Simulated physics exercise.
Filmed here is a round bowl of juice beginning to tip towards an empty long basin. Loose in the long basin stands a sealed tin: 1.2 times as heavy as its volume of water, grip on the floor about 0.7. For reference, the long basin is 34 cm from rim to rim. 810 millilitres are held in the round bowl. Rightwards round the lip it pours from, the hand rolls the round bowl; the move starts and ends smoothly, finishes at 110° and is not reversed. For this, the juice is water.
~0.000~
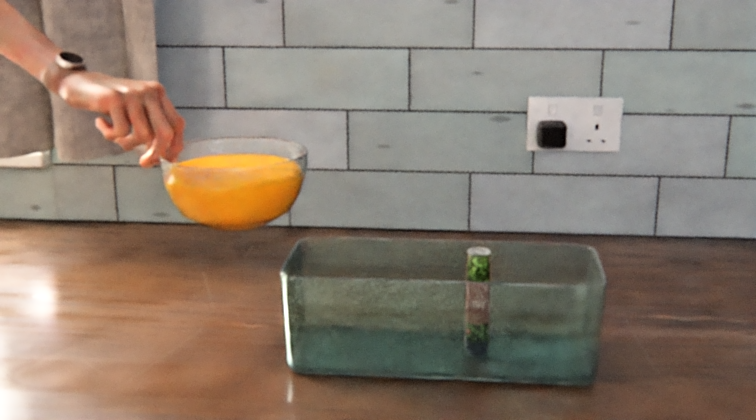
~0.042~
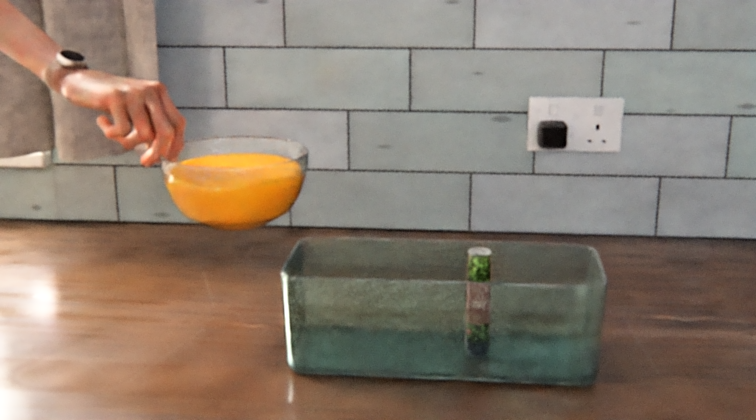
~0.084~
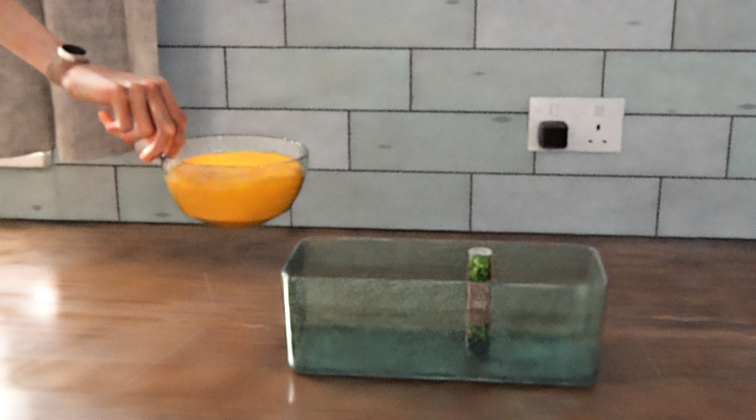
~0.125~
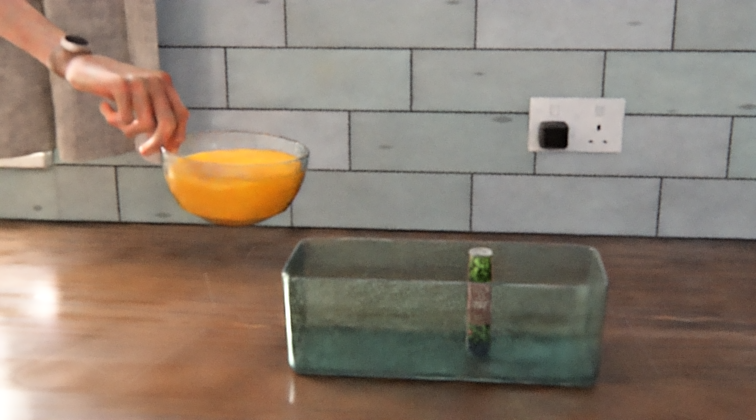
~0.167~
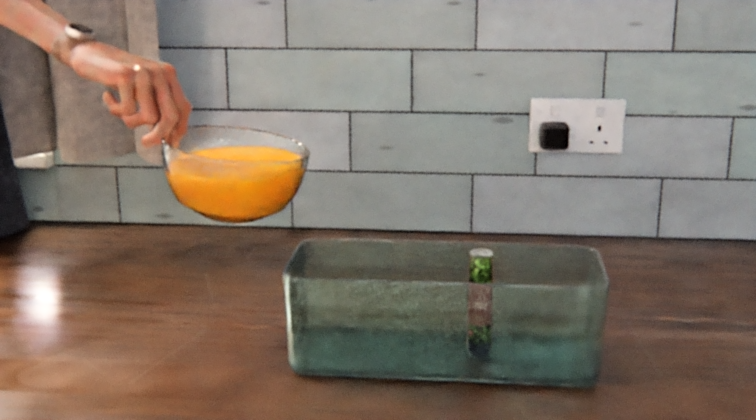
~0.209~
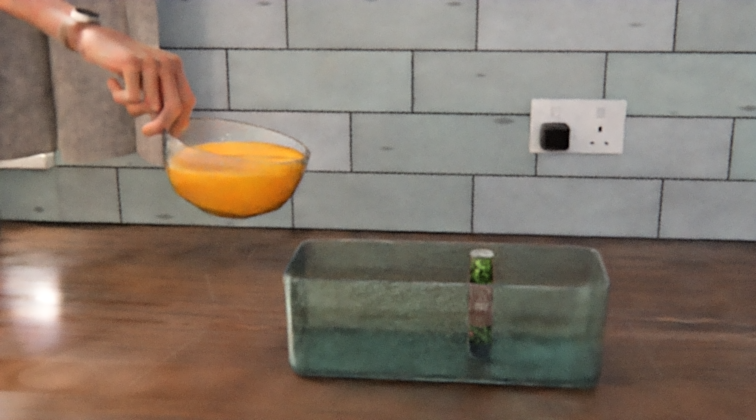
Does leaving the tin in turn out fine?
Watch, it's going to keep its feet.
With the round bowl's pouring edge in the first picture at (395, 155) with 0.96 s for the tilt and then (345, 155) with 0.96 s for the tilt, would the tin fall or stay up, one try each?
In the first try it remains standing; in the second it comes down.
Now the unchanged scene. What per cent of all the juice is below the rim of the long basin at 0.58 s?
I'd put it near 7 percent.
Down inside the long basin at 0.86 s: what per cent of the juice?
Around 84 parts in a hundred.
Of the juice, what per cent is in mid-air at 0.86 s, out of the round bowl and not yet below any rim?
Estimate: About 14 in a hundred.
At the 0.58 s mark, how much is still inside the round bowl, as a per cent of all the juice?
Some 54 per cent.
By 0.58 s the tilt is 73° and 53 per cent is still to pour; the tin stands where it began.
By 0.86 s the tilt is 107° and 1 per cent is still to pour; the tin stands where it began.
By 1.15 s the tilt is 110° and 0 per cent is still to pour; the tin stands where it began.
By 1.46 s the tilt is 110° and 0 per cent is still to pour; the tin stands where it began.
At rest the tin stands where it began.
